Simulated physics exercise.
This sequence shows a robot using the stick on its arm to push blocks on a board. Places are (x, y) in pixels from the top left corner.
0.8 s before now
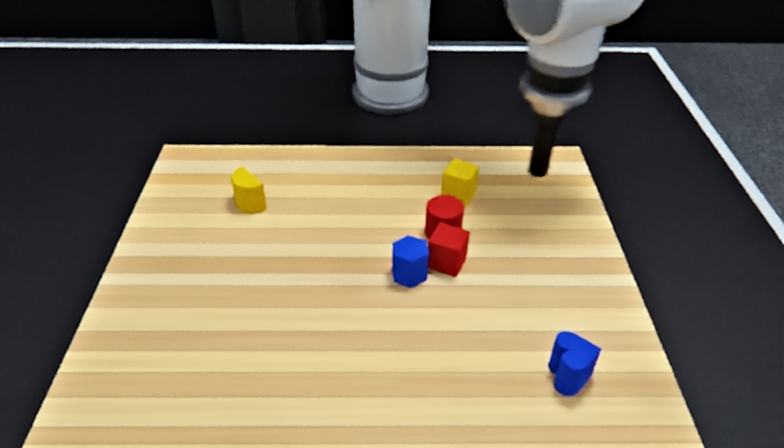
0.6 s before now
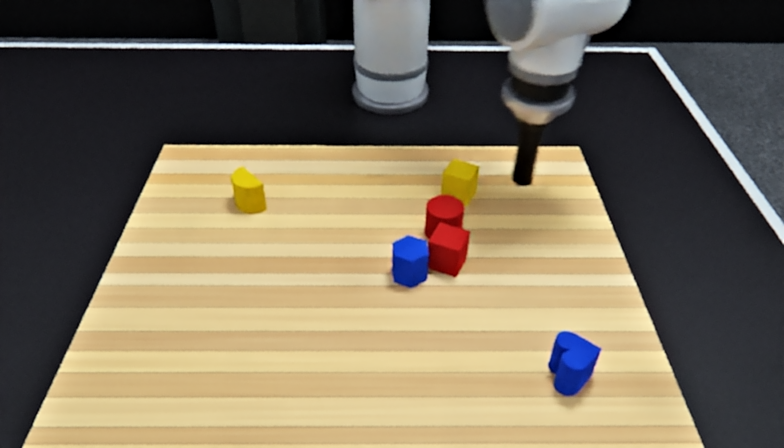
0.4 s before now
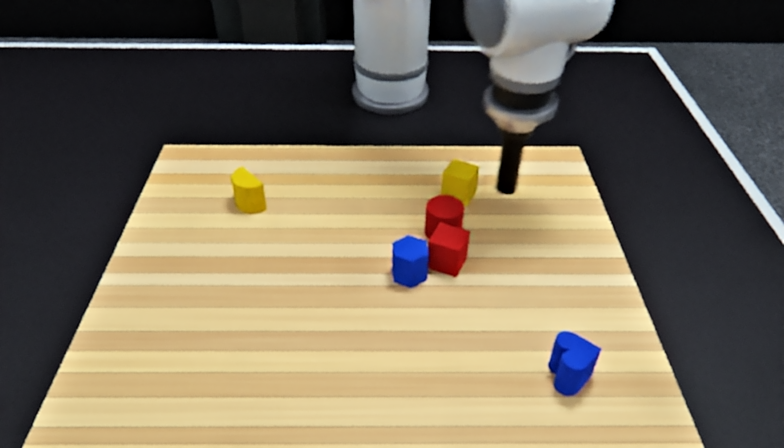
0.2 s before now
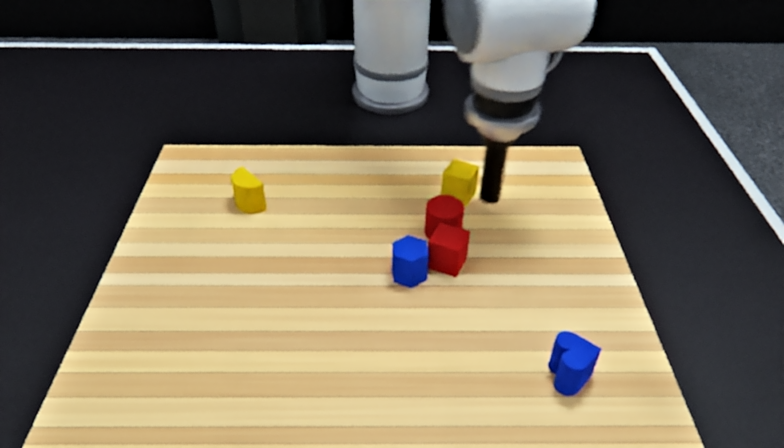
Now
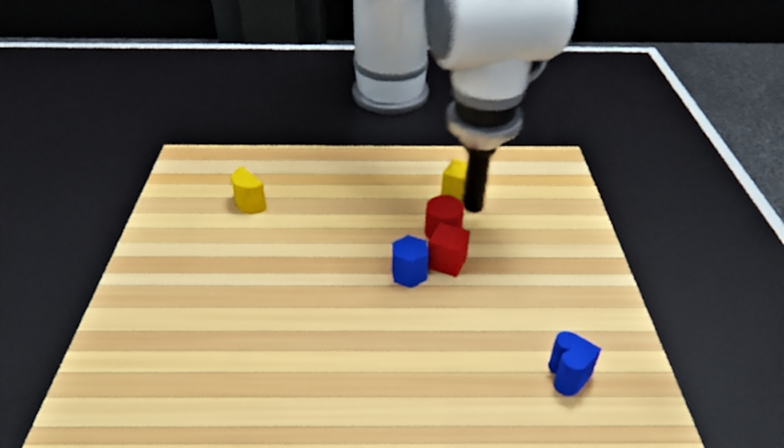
Robot arm with a black stick moving left and slightly nearer above a wooden board, the red, blue and yellow blocks staying still.
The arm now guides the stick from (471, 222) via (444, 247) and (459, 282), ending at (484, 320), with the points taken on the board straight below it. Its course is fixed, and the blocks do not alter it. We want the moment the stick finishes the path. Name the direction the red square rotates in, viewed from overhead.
Direction: Clockwise.
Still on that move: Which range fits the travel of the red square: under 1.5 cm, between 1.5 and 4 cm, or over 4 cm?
Movement: Over 4 cm.
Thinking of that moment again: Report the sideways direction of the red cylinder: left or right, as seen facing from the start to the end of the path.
To the path's right.
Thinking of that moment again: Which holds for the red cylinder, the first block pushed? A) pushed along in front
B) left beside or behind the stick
It's B.
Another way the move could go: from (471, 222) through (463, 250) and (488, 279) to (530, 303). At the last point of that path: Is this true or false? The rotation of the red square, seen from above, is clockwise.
It is true.
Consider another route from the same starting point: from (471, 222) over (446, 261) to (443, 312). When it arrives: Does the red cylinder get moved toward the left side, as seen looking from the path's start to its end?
My answer is no.
The first path, step by step. One third of the way, stick at (446, 232); red cylinder at (416, 217); red square at (448, 240), turned 15° anticlockwise.
Two thirds of the way, stick at (461, 267); red cylinder at (415, 217); red square at (457, 277).
At the end, stick at (486, 305); blue hexagonal block in place; red cylinder at (415, 217); red square at (457, 299), turned 40° clockwise.
